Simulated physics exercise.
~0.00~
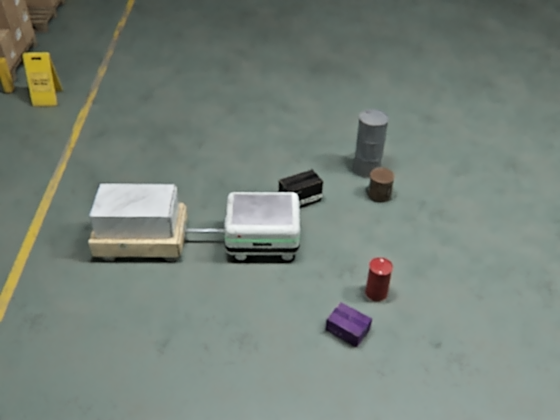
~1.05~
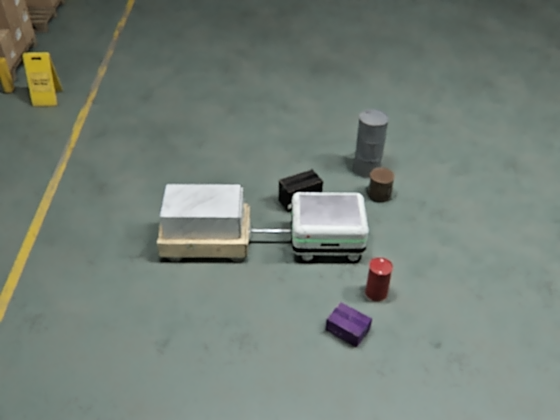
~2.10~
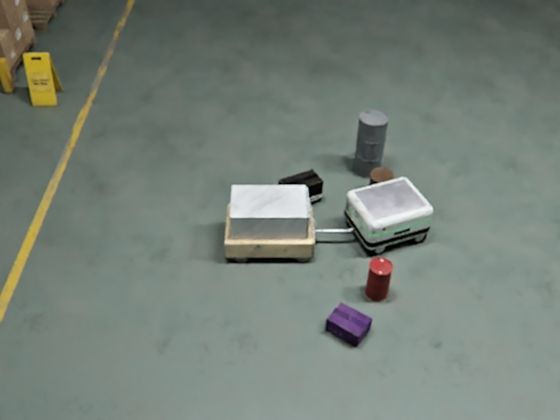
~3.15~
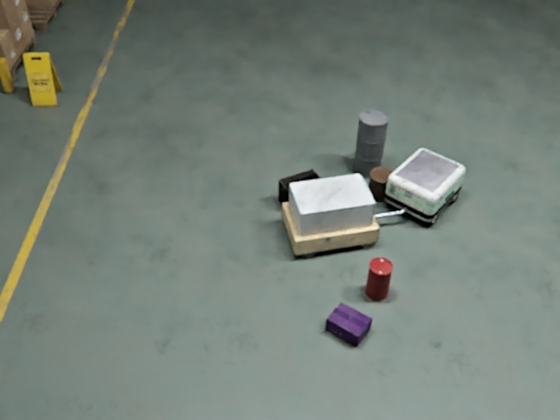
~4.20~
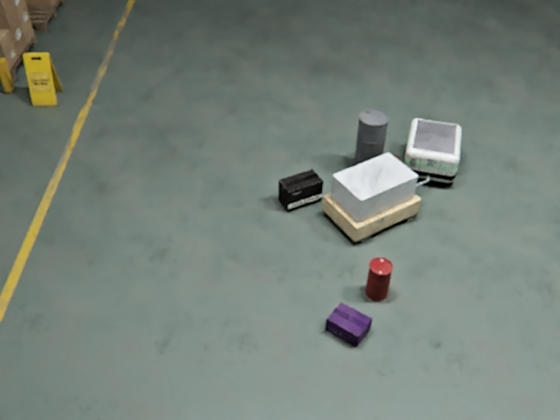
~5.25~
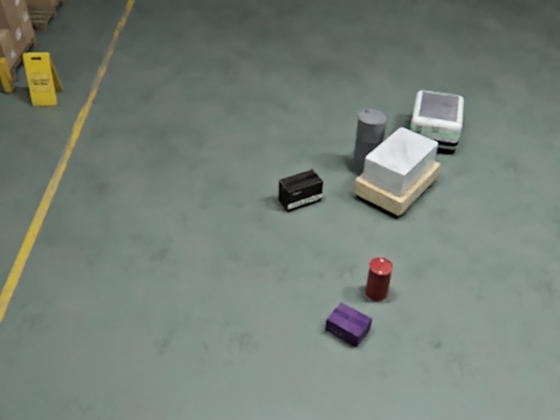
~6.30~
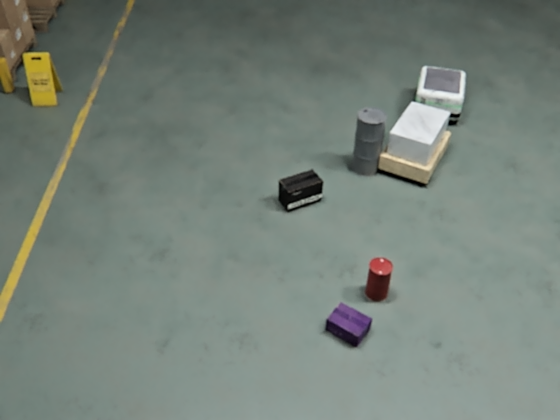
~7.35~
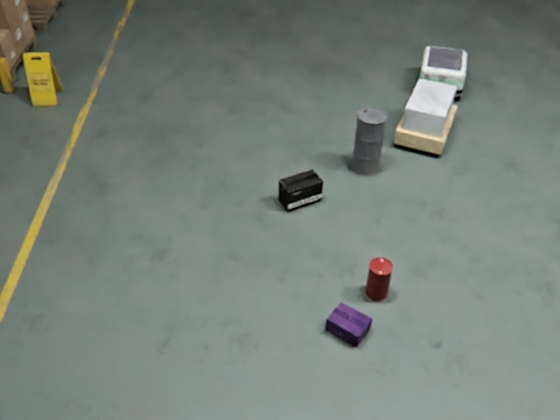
A robot tug pulls a loaded cart right, curves left up the floor, and hides the brown pail.
